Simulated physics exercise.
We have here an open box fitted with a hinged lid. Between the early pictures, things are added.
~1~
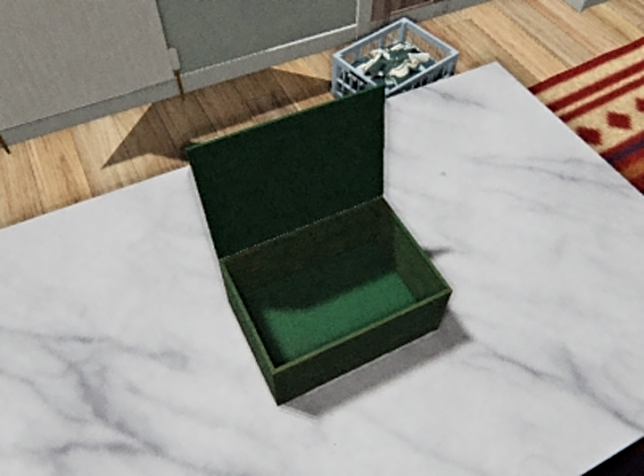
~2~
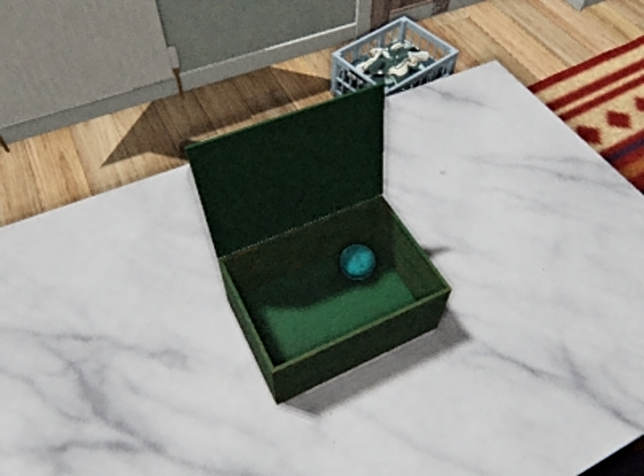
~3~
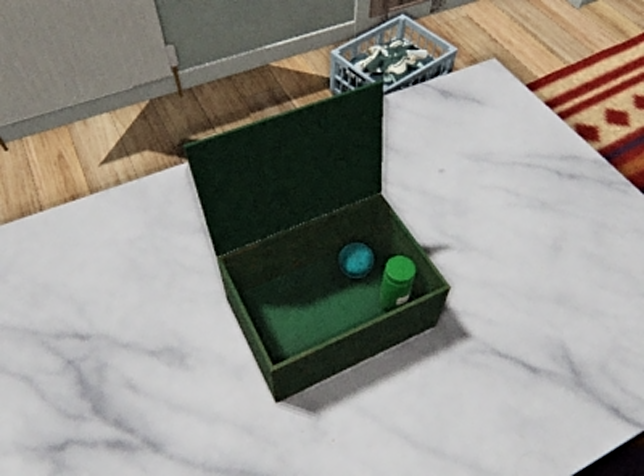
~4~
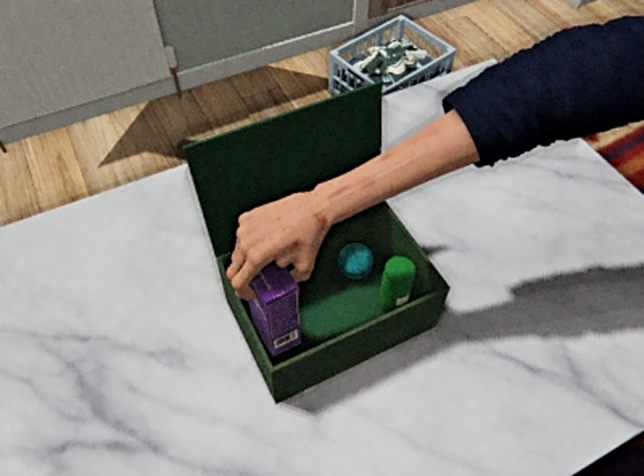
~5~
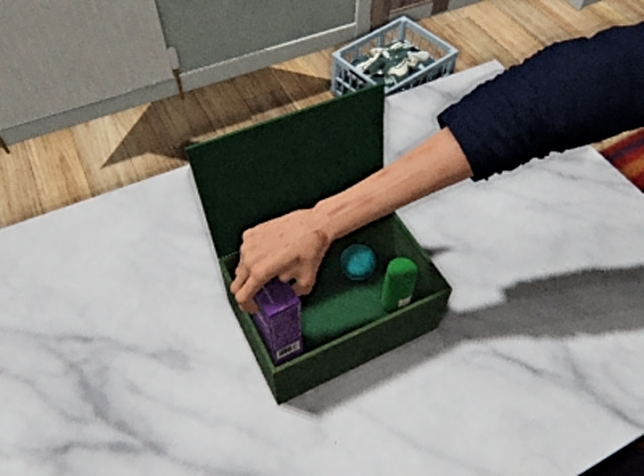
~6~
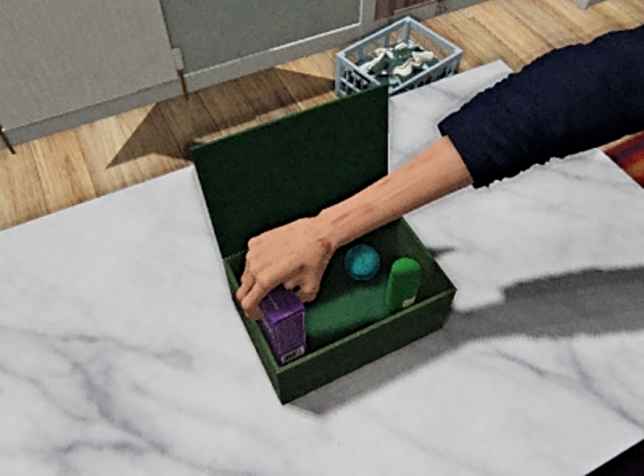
On a white marble tabletop, an open green box with a hinged lid sits empty, then holds a turquoise ball, and next a green cylindrical container to its right. A dark-sleeved arm then reaches in from the right, its hand lowering a purple carton slightly into the left side and still gripping it.
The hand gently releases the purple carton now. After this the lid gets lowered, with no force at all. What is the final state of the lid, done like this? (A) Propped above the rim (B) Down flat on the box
Answer: A.
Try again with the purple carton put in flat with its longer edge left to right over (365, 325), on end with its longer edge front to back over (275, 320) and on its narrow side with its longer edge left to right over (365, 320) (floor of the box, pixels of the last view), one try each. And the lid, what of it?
The lid stays partly open the first time, stays partly open the second time and stays partly open the third time.
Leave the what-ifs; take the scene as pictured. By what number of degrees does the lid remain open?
Close to 30 degrees.
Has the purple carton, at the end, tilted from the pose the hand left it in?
Looking at the last picture, it is left as set.
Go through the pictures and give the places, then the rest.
In the first picture, the last thing is not in view yet.
In the second picture, the last thing is not in view yet; turquoise ball (357, 262).
In the third picture, the last thing is not in view yet; turquoise ball (356, 260).
The fourth picture shows still above its spot; purple carton (273, 307); turquoise ball (356, 261).
The fifth picture shows still above its spot; purple carton (276, 319); turquoise ball (358, 262).
The sixth picture shows put in, still held; purple carton (281, 325); turquoise ball (362, 262).
Then, 1.10 s on from there, lid starting down.
Then, 1.50 s on from there, lid 65° above the rim.
Then, 1.80 s on from there, lid 40° above the rim.
In the end, lid 30° above the rim; all 3 unmoved. At the end, from the last picture's camera, purple carton near (281, 325).
